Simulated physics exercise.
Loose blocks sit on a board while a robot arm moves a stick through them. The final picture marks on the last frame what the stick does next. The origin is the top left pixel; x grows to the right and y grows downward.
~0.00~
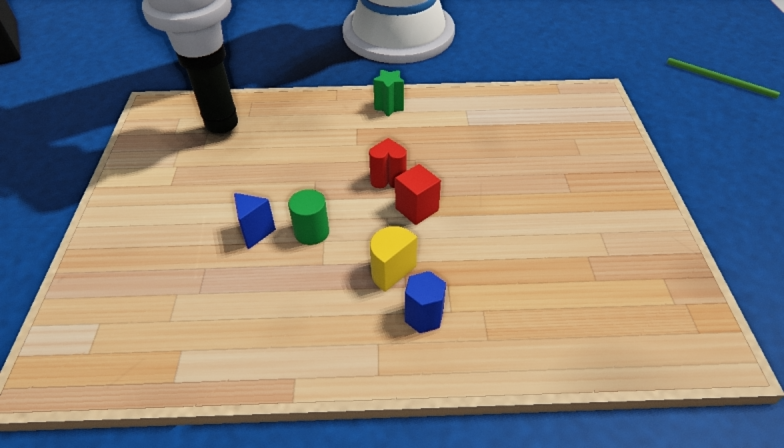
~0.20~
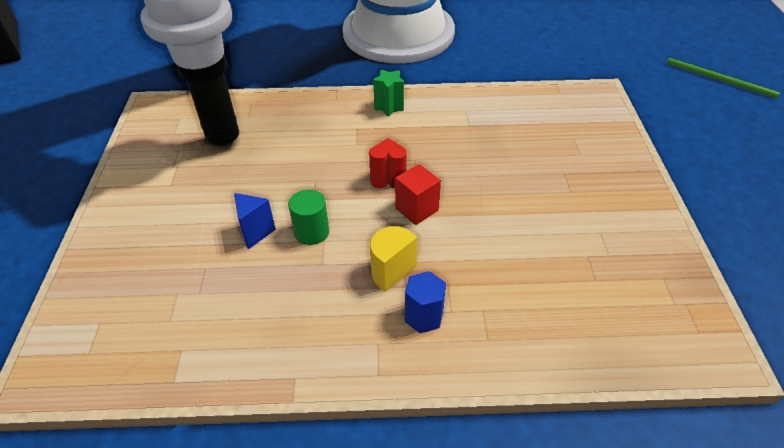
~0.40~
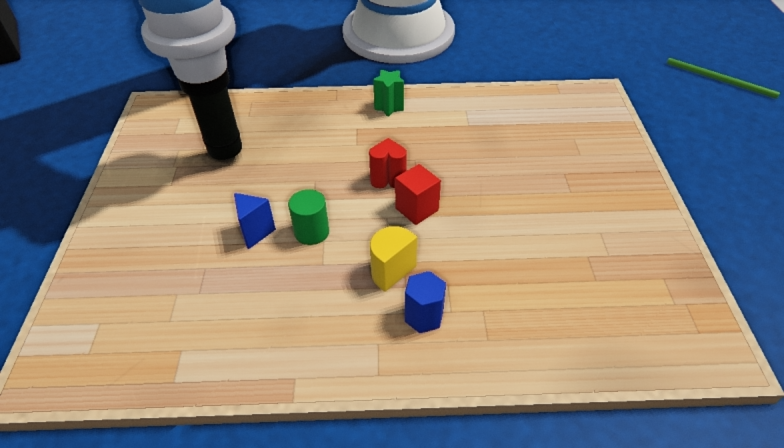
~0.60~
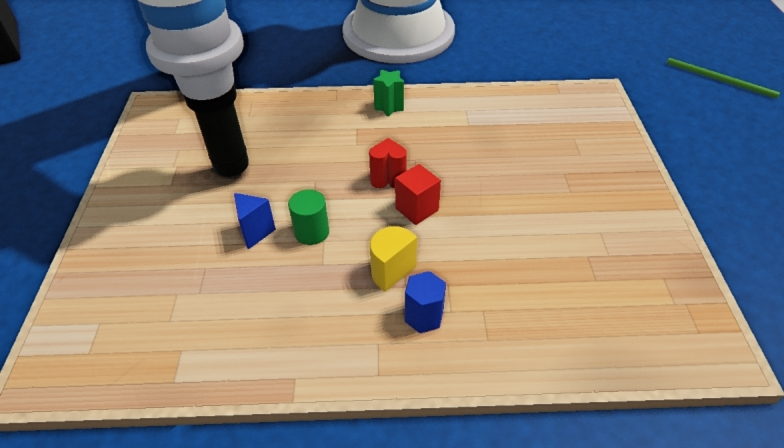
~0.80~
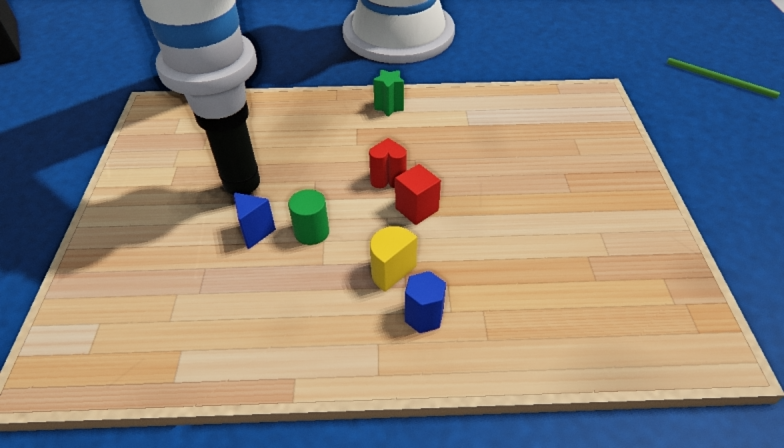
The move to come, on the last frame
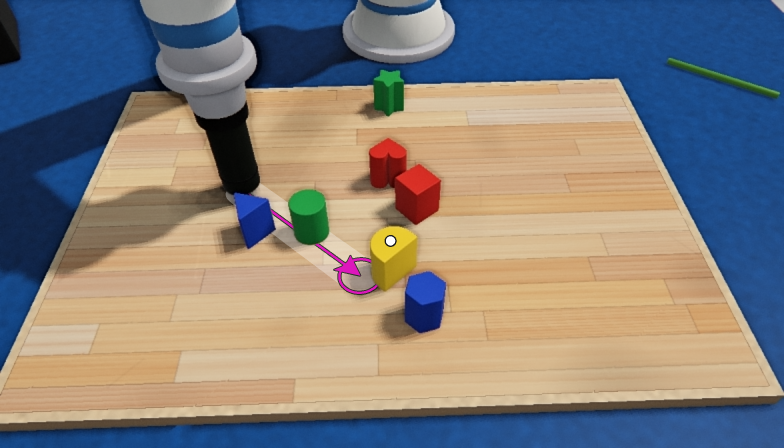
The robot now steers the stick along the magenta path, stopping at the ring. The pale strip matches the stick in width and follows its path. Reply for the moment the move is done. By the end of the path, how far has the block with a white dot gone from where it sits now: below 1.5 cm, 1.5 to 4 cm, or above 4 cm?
Offset: 1.5 to 4 cm.
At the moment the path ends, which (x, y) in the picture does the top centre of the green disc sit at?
When the path ends, it will be at (391, 226).
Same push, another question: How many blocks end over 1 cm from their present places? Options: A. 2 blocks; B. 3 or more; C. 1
(A)
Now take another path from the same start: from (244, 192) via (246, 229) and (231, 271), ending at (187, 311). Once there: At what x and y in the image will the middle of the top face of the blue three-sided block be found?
It should be at (257, 240) by then.
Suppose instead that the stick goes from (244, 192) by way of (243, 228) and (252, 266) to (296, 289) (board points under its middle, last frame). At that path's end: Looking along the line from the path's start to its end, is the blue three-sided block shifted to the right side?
No, that is not what happens.
Drawn move, straight from (244, 192) to (360, 276); the dot is on the yellow D-shaped block.
What follows on the original path. One third of the way, stick (278, 210); blue three-sided block (248, 205), turned 15° clockwise.
Two thirds of the way, stick (317, 237); blue three-sided block (249, 206), turned 25° clockwise; green disc (352, 220).
At the end, stick (360, 268); blue three-sided block (249, 206), turned 25° clockwise; green disc (391, 226); yellow D-shaped block (422, 246), turned 60° clockwise; blue hexagonal block still.
